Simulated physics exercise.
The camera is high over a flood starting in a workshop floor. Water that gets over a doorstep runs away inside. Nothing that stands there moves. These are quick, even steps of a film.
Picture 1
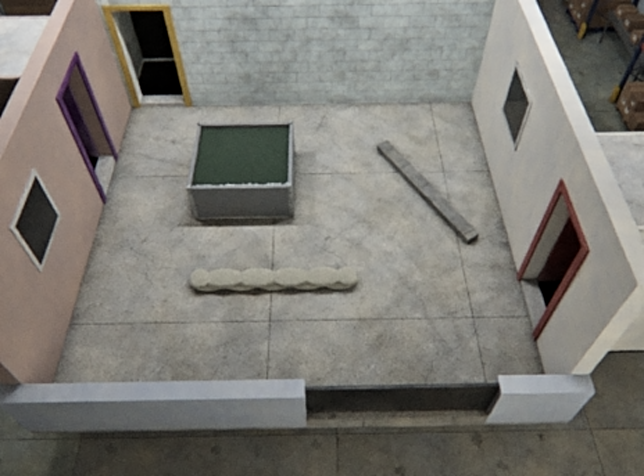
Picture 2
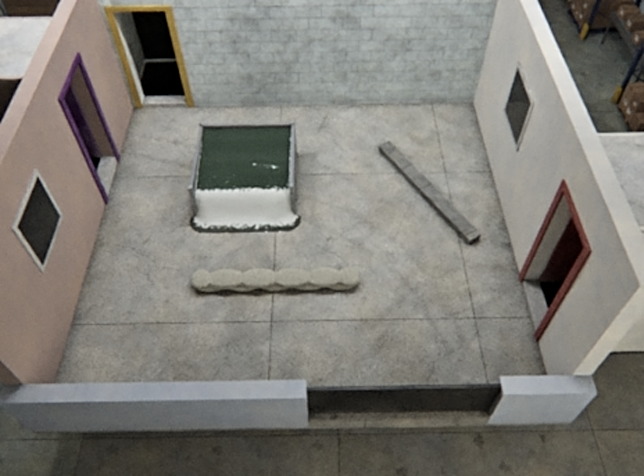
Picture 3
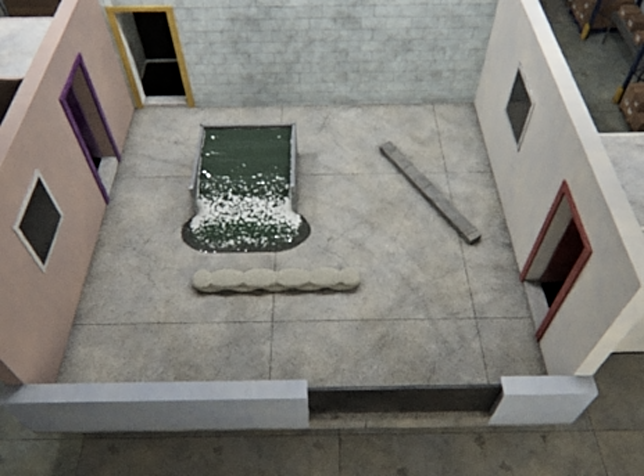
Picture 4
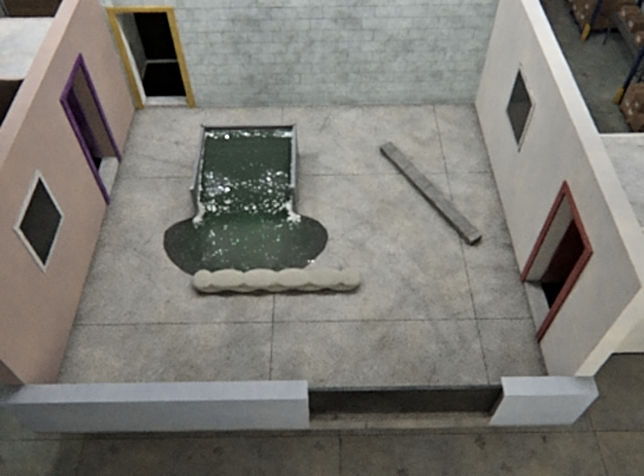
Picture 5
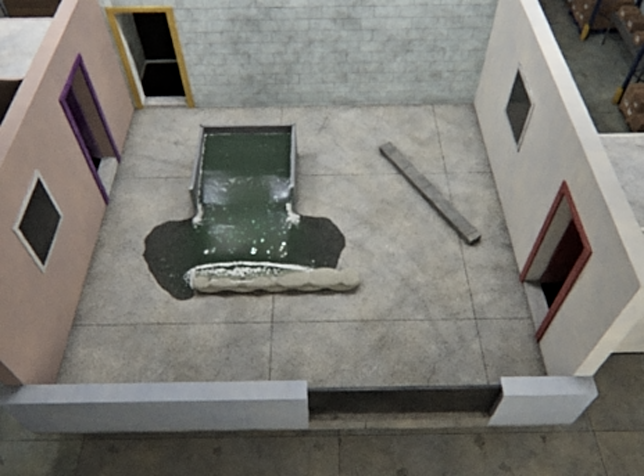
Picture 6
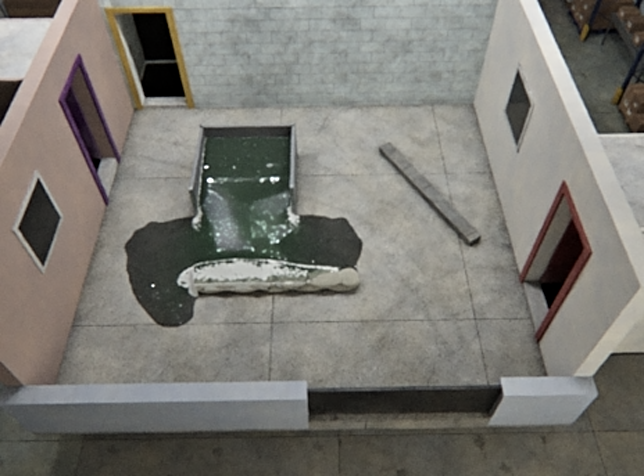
In this clip, dark green water pours from the open near side of a rectangular tank onto a gray floor, spreads toward a low scalloped barrier, then widens along it and curls around its left end.
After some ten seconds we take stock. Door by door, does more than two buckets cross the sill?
The red door holds within the limit; the yellow door holds within the limit; the purple door holds within the limit.
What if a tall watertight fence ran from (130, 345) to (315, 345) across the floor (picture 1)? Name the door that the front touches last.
It is the yellow door.
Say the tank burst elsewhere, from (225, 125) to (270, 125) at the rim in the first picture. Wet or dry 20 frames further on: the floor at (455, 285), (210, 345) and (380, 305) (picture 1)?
One after the other: Free of water, free of water, clear.
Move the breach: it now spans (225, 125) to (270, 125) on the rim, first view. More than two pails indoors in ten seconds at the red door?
The red one lets less in.
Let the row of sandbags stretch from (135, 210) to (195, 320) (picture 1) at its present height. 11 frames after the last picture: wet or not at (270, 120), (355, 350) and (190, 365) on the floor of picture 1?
One after the other: No water, covered, under water.
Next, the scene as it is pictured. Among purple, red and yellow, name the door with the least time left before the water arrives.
The door marked red.
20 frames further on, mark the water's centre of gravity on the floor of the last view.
Around (255, 273).
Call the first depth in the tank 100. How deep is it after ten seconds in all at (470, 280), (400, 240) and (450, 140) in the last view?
In that order: 10, 10 and 4 per cent.
A moment on, water covers 25 % of the floor; the red door not reached, the yellow door not reached, the purple door not reached.
Next, water covers 45 % of the floor; the red door not reached, the yellow door not reached, the purple door not reached.
Then, water covers 50 % of the floor; the red door under two buckets in, the yellow door not reached, the purple door wet at the sill, nothing in.
Later, water covers 75 % of the floor; the red door under two buckets in, the yellow door wet at the sill, nothing in, the purple door wet at the sill, nothing in.
In the end, water covers 95 % of the floor; the red door under two buckets in, the yellow door wet at the sill, nothing in, the purple door wet at the sill, nothing in.
